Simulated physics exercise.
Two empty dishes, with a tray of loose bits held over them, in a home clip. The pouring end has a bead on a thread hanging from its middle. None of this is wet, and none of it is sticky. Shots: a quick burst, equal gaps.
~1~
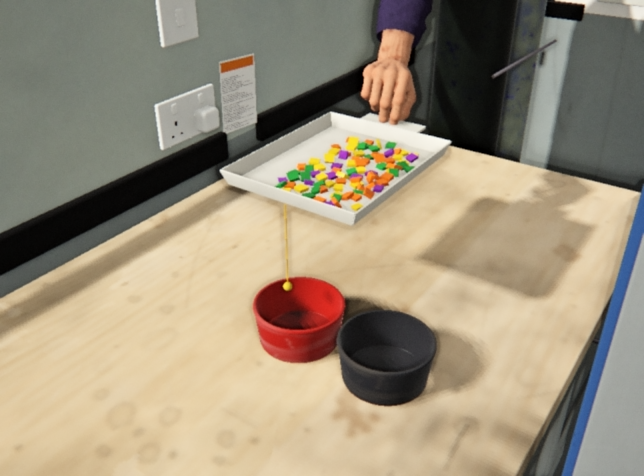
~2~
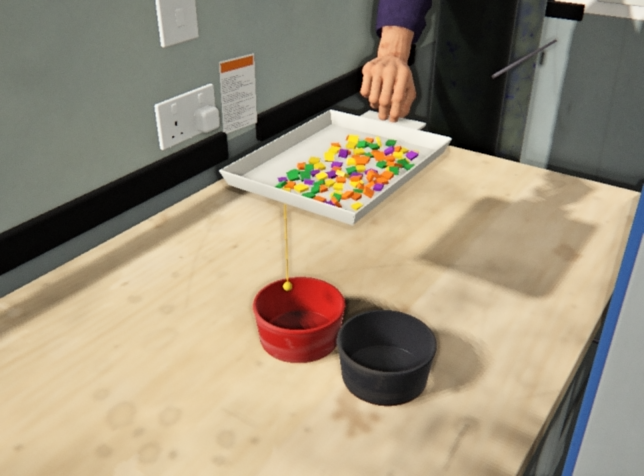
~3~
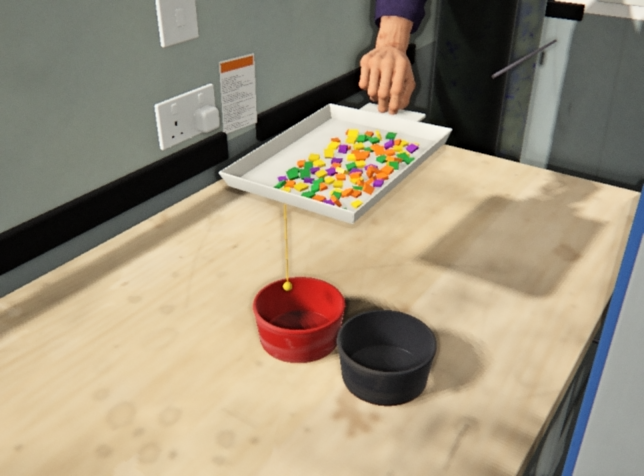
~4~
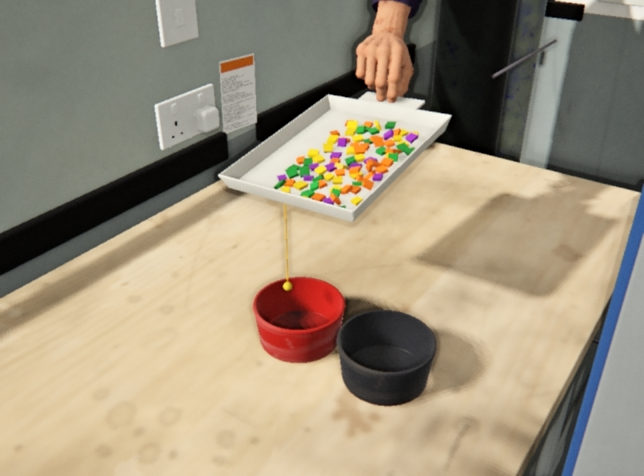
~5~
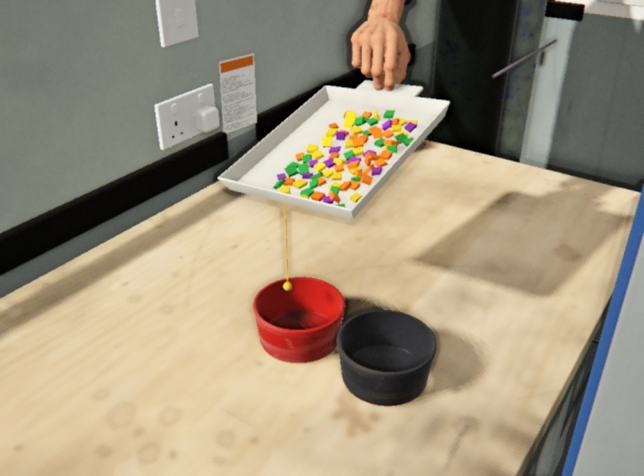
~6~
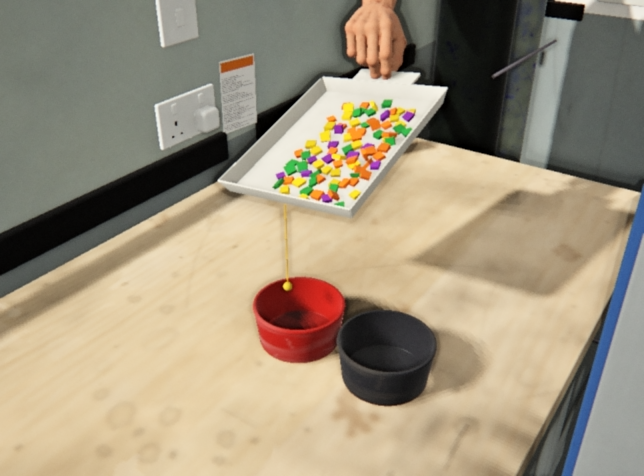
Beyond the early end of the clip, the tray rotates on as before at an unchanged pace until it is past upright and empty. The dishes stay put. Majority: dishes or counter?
Counter.
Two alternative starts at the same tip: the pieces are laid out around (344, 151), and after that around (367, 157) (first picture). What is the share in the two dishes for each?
First 10 %, then 10 %.
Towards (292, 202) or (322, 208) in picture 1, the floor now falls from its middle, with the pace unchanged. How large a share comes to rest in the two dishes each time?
The first try yields 30 percent and the second 60 percent.
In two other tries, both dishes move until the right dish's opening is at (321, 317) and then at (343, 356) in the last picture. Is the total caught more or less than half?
Past half, then shy of half.
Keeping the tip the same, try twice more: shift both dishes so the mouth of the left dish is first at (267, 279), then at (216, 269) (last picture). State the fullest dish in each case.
Result, try one: The dish at left; try two: The dish at left.
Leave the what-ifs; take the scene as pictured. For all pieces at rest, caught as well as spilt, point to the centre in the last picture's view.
Centre at rest: Close to (229, 323).
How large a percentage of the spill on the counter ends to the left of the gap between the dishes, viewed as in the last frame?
Roughly 100 in a hundred.
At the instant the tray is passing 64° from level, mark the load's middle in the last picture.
Around (266, 184).
Soon, tray tipped steeply; nearly all on the tray; a stray few in the air.
A while on, tray tipped past a quarter turn; a small part on the tray; a small part in the left dish; about two thirds outside both; about a quarter in the air.
Towards the end, tray tipped past a quarter turn; a small part in the left dish; nearly all outside both.
Finally, tray tipped past a quarter turn; none in the right dish; a small part in the left dish; nearly all outside both.
